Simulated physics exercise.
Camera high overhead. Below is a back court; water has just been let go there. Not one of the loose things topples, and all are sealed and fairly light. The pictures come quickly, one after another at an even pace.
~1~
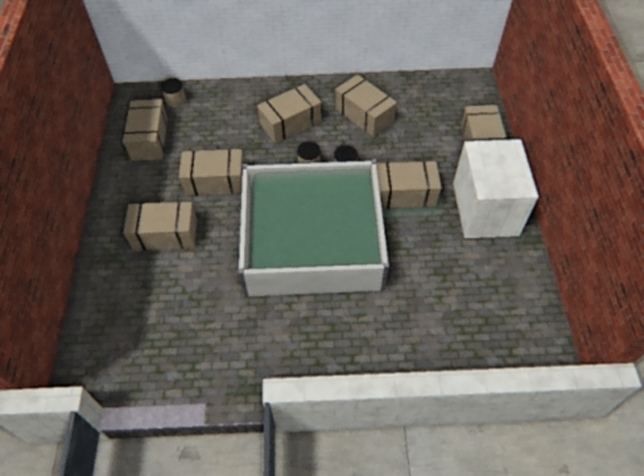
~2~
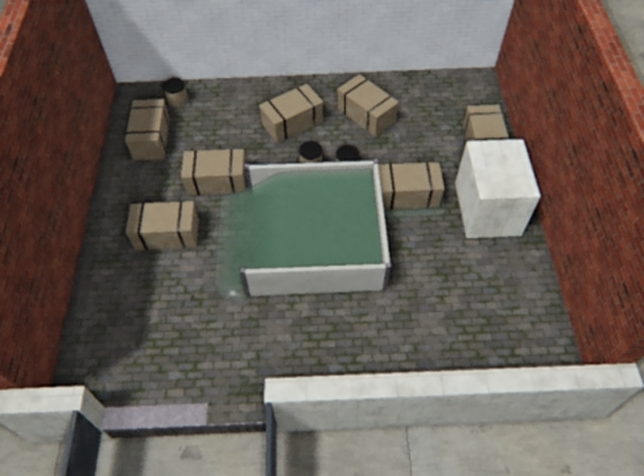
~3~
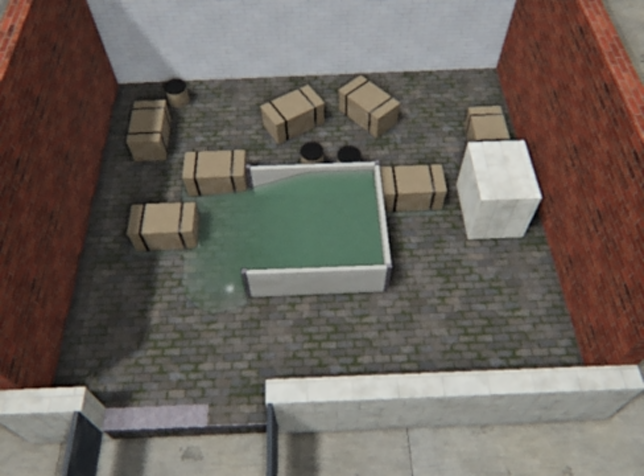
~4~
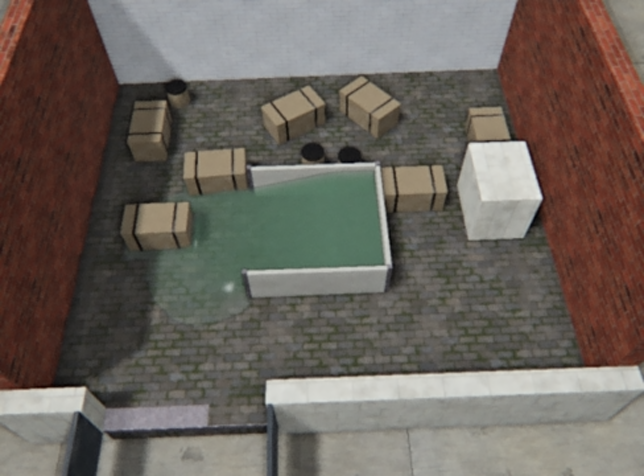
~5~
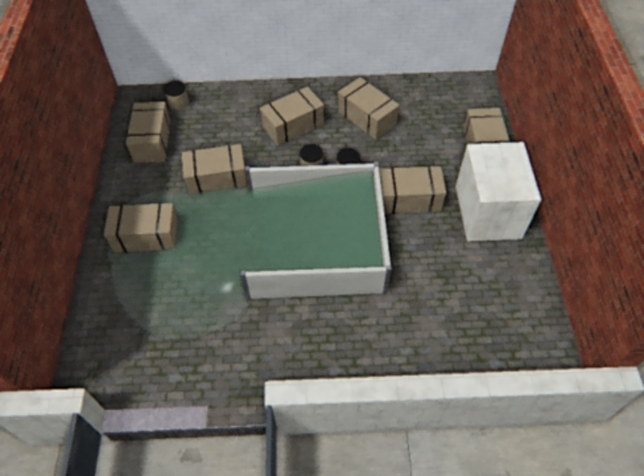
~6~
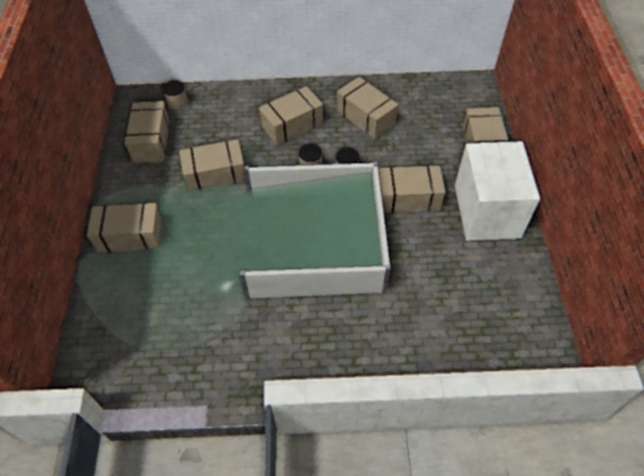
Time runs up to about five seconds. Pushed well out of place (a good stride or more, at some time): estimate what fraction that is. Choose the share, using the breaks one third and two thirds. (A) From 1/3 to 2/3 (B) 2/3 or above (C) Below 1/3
The answer is A.
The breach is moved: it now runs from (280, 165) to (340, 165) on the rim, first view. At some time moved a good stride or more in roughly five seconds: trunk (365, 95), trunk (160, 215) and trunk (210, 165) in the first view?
In turn: Moved that far, stayed within it, stayed within it.
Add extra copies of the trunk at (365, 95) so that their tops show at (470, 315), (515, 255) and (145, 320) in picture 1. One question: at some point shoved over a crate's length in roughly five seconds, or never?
Stays put, stays put, shoved clear.
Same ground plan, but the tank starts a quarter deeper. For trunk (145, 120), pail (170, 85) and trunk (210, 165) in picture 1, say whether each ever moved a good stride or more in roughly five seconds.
Object 1: Covered it. Object 2: Covered it. Object 3: Covered it.
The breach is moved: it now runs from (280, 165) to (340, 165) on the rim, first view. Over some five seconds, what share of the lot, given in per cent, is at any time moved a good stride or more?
It comes out at roughly 60 per cent.
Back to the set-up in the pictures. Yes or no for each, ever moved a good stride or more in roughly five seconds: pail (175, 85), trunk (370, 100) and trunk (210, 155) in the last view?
The first comes out driven that far, the second not so far, the last driven that far.
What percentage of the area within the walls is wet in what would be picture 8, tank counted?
By my count it's near 30 in a hundred.
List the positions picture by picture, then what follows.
In the first picture, a trunk at (158, 217) rests on the ground; a trunk at (211, 163), on the bottom; 0 of 10 have shifted.
In the second picture, a trunk at (161, 217) rests on the ground; a trunk at (213, 163) rests on the ground; 0 of 10 have shifted.
In the third picture, a trunk at (162, 218), on the bottom; a trunk at (214, 164), on the bottom; 0 of 10 have shifted.
In the fourth picture, a trunk at (155, 218) rests on the ground, close to its start; a trunk at (215, 163), on the bottom; 1 of 10 have shifted.
In the fifth picture, a trunk at (139, 219), on the bottom, close to its start; a trunk at (213, 161), on the bottom, close to its start; 2 of 10 have shifted.
In the sixth picture, a trunk at (122, 219) rests on the ground, a stride from its start; a trunk at (211, 157), on the bottom, close to its start; 2 of 10 have shifted.
A moment on, 1 of 10 are well off their spots; 1 afloat.
Next, 2 of 10 are well off their spots; 1 afloat.
Later, 4 of 10 are well off their spots; 3 afloat.
In the end, 4 of 10 are well off their spots, and 4 have been at some point; 3 afloat.
